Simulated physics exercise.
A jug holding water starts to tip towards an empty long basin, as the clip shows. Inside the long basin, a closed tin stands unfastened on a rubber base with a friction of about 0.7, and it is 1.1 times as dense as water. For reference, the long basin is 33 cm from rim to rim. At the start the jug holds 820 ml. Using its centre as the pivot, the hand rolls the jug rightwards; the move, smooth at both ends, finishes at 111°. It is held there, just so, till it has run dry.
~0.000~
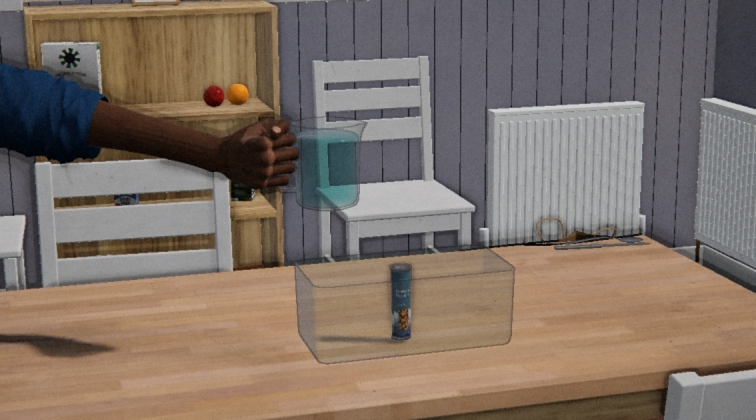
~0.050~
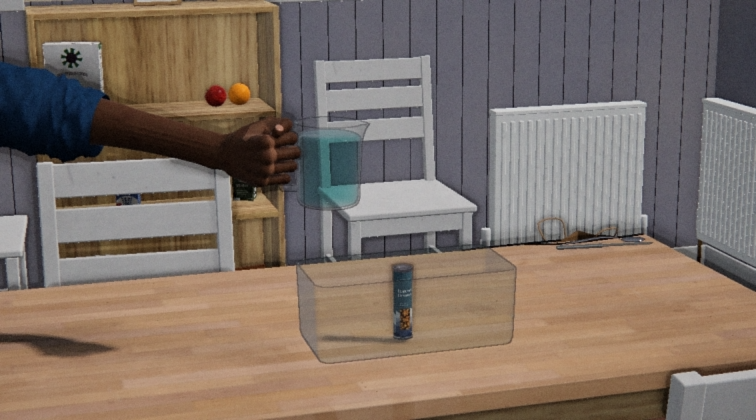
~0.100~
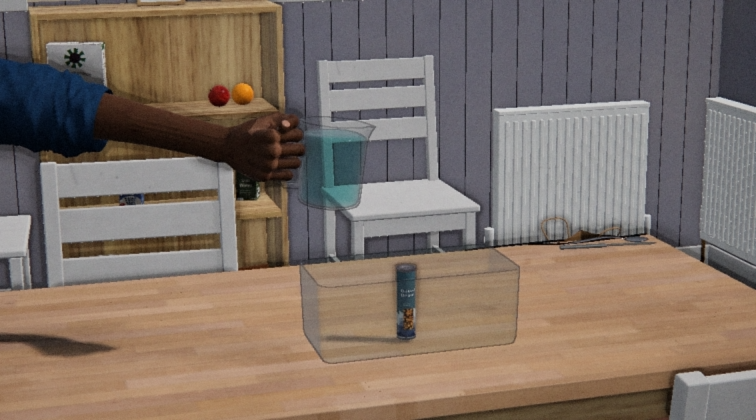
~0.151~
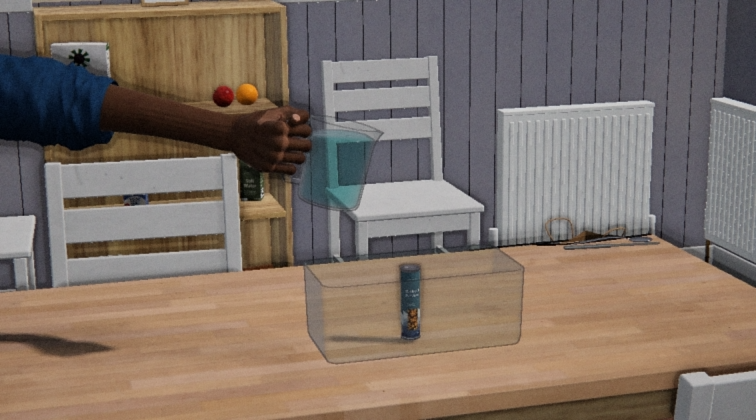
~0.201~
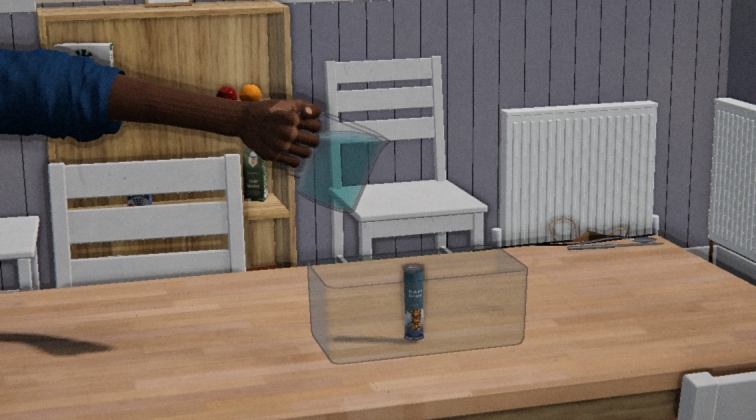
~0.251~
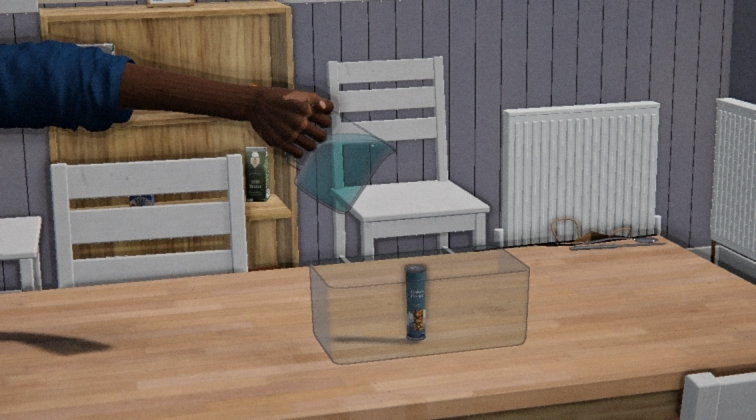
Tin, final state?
Standing.
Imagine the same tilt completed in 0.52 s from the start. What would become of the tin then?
The tin stays on its base.
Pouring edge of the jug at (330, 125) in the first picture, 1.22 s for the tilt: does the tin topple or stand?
After that, the tin overturns.
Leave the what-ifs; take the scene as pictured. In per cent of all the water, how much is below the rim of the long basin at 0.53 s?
Roughly 12 percent.
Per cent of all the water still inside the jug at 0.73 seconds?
Close to 12 percent of the total.
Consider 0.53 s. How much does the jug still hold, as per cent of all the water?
I'd put it near 56 percent.
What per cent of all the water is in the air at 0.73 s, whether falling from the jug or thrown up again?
Close to 22 %.
By 0.53 s the tilt is 99° and 57 per cent is still to pour; the tin stands where it began.
By 0.73 s the tilt is 111° and 12 per cent is still to pour; the tin stands where it began.
By 0.94 s the tilt is 111° and 1 per cent is still to pour; the tin stands where it began.
By 1.17 s the tilt is 111° and 0 per cent is still to pour; the tin stands where it began.
At rest the tin stands where it began.
